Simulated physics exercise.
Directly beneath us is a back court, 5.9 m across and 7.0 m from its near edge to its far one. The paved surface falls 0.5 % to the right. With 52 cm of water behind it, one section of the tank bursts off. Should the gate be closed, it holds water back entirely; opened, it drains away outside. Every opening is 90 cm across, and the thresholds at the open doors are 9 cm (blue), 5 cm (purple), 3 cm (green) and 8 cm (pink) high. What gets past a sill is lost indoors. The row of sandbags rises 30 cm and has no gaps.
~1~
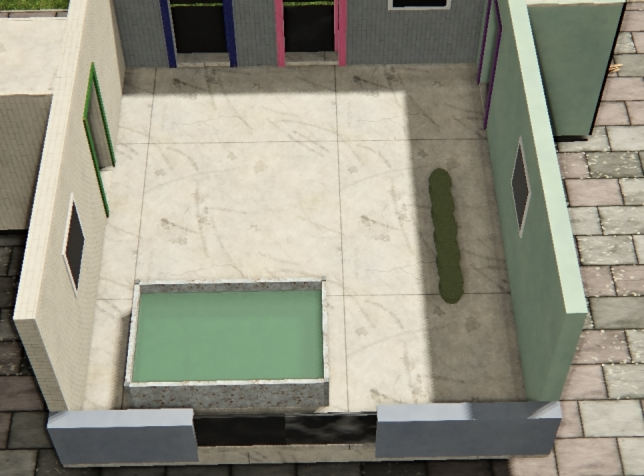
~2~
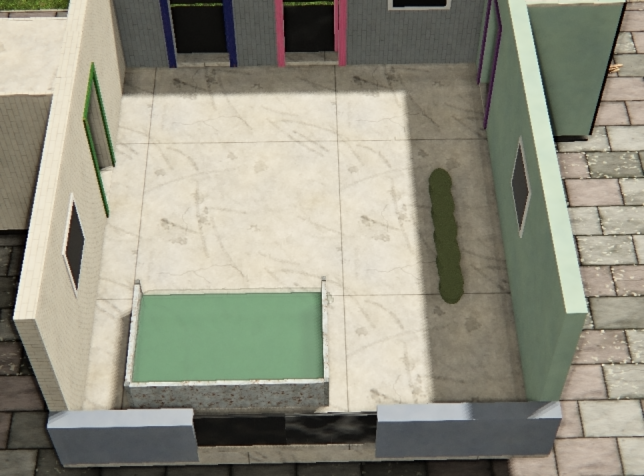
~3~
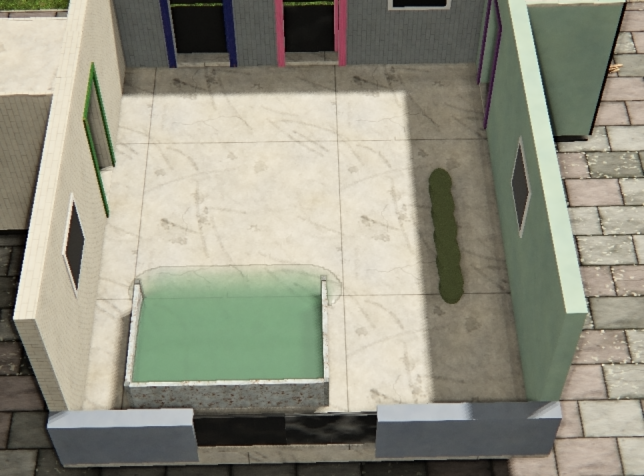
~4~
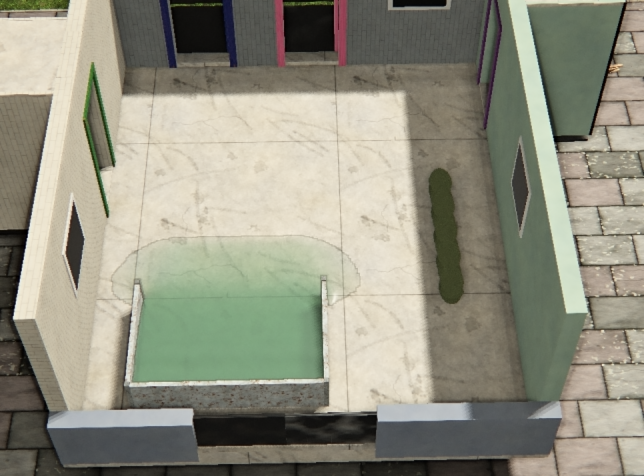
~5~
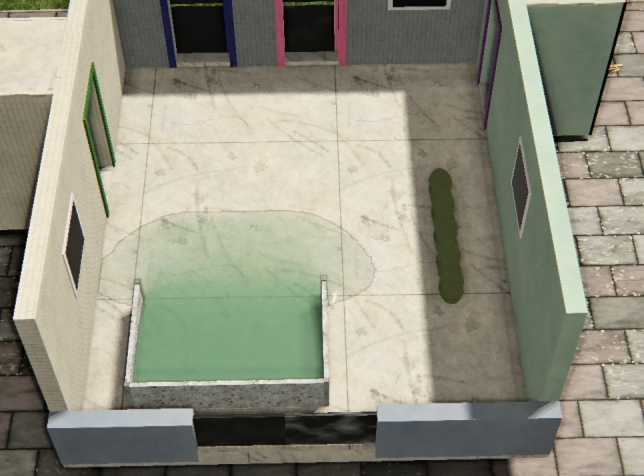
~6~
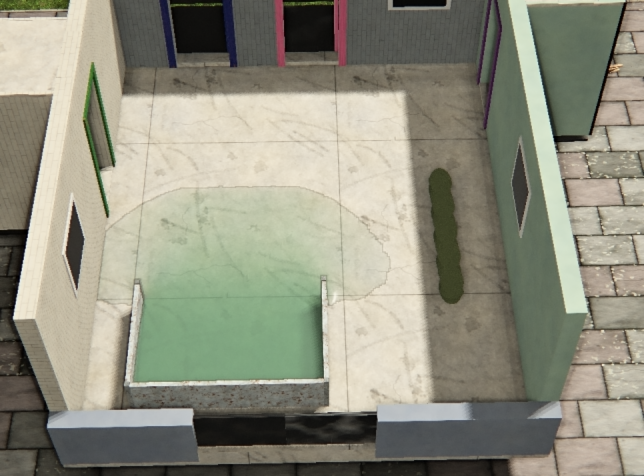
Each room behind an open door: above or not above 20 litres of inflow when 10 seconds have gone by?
At the end, at the blue door the inflow will be out of bounds; at the purple door the inflow will be out of bounds; at the green door the inflow will be out of bounds; at the pink door the inflow will be out of bounds.
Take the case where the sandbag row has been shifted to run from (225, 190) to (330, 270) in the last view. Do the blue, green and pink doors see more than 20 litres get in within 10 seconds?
At the blue door the limit is exceeded, at the green door it is exceeded, and at the pink door it is not reached.
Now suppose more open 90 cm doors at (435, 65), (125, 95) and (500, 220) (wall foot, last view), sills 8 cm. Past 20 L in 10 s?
In that order: Beyond it, beyond it, short of it.
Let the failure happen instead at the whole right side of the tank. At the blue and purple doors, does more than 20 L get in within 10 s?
Lab note: Vs limit, blue door inside limit; purple door limit exceeded.
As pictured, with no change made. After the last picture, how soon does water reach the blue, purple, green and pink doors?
Blue: 0.9 s; purple: 2.2 s; green: 0.4 s; pink: 1.1 s.
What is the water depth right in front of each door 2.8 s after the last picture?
Centimetres: Blue 21 / purple 6 / green 6 / pink 16.
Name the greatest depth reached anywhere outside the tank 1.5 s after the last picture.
Max around 24 cm.
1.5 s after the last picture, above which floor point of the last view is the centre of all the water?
I'd put it close to (241, 224).
Then, 0.7 s after the last picture water covers 45 % of the floor and is deepest (20 cm) near (212, 299); blue door not reached, purple door not reached, green door 7 cm at the sill, 0 L in, pink door not reached.
Then, 1.5 s after the last picture water covers 60 % of the floor and is deepest (24 cm) near (244, 70); blue door 21 cm at the sill, 11 L in, purple door not reached, green door 8 cm at the sill, 8 L in, pink door 18 cm at the sill, 5 L in.
Then, 2.8 s after the last picture water covers 65 % of the floor and is deepest (24 cm) near (469, 67); blue door 21 cm at the sill, 86 L in, purple door 6 cm at the sill, 0 L in, green door 6 cm at the sill, 23 L in, pink door 16 cm at the sill, 68 L in.
Then, 5.3 s after the last picture water covers 70 % of the floor and is deepest (13 cm) near (394, 68); blue door 8 cm at the sill, 131 L in, purple door 11 cm at the sill, 54 L in, green door 5 cm at the sill, 32 L in, pink door 8 cm at the sill, 97 L in.
Then, 9.3 s after the last picture water covers 90 % of the floor and is deepest (12 cm) near (520, 418); blue door 3 cm at the sill, 132 L in, purple door 9 cm at the sill, 121 L in, green door 3 cm at the sill, 43 L in, pink door 4 cm at the sill, 98 L in.
